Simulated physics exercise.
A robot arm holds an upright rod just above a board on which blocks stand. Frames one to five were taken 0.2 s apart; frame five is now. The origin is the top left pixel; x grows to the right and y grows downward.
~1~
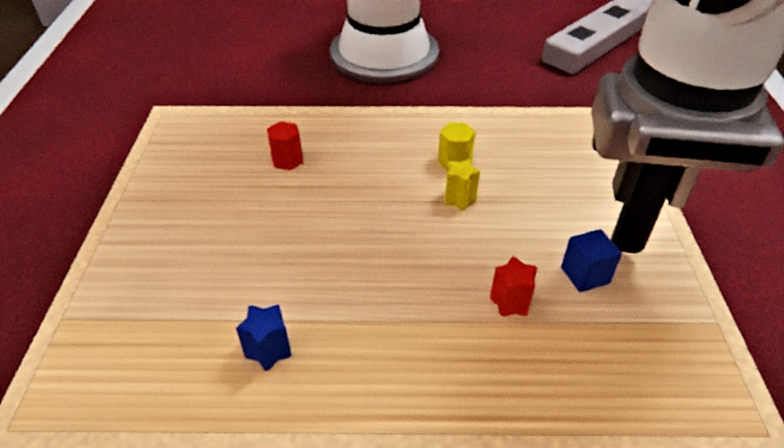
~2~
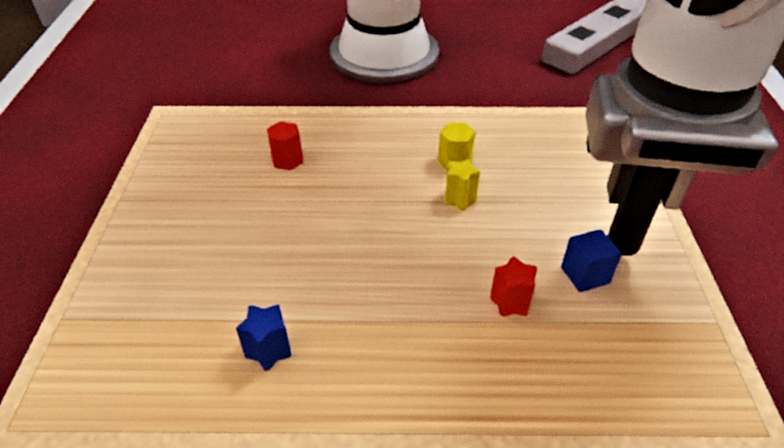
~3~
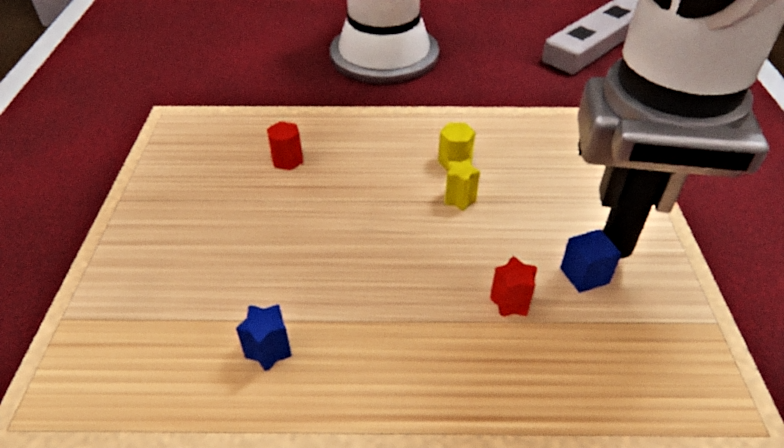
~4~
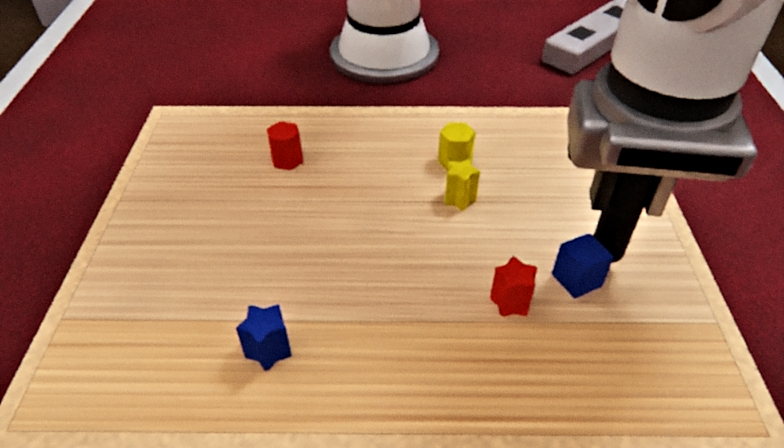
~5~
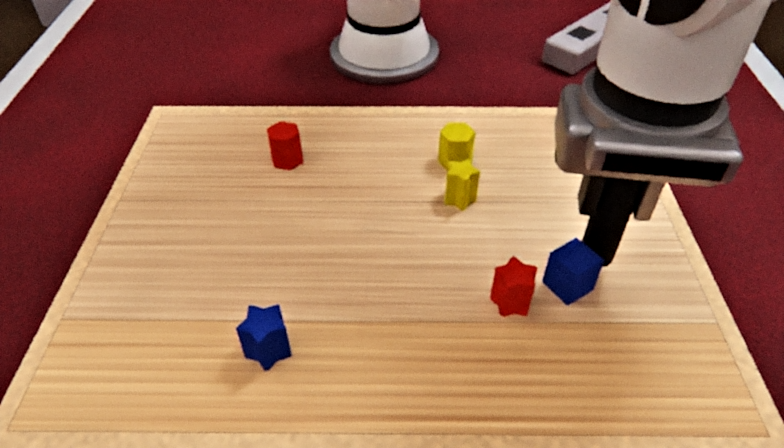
A robot arm with a dark rod reaches in at the right over a pale wooden board on a dark red surface, seen from a fixed, raised viewpoint. A blue cube sits by the rod, a red star block to its left, two yellow blocks and a red block farther back, and a blue star at front left. The rod edges left and slightly forward, meets the cube and pushes it toward the red star, while the other blocks stay still.
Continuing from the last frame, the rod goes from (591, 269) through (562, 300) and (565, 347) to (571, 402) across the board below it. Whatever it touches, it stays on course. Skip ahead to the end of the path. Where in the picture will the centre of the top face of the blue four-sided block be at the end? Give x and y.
(533, 298)
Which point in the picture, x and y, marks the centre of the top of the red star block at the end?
The top centre is at (488, 281).
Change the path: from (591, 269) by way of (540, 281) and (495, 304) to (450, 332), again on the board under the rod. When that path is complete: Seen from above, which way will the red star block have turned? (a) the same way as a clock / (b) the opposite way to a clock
a (the same way as a clock)
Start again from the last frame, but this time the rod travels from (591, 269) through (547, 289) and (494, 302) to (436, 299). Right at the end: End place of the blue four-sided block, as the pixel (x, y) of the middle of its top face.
If I read the scene right, the answer is (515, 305).
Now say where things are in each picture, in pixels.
Rod tip at (628, 242); block tops, red star block at (518, 272); blue four-sided block at (596, 244), in the first picture.
Rod at (623, 244); blocks unchanged, in the second picture.
Rod at (616, 247); blocks unchanged, in the third picture.
Rod at (607, 251); blue four-sided block at (587, 249), in the fourth picture.
Rod at (596, 255); red star block at (518, 272); blue four-sided block at (577, 255), in the fifth picture.
On the path given first. One third of the way, rod at (566, 286); red star block at (493, 280), turned 20° clockwise; blue four-sided block at (541, 285), turned 10° clockwise.
Two thirds of the way, rod at (570, 334); red star block at (488, 281), turned 30° clockwise; blue four-sided block at (533, 298), turned 40° clockwise.
At the end, rod at (577, 390); red star block at (488, 281), turned 30° clockwise; blue four-sided block at (533, 298), turned 40° clockwise.
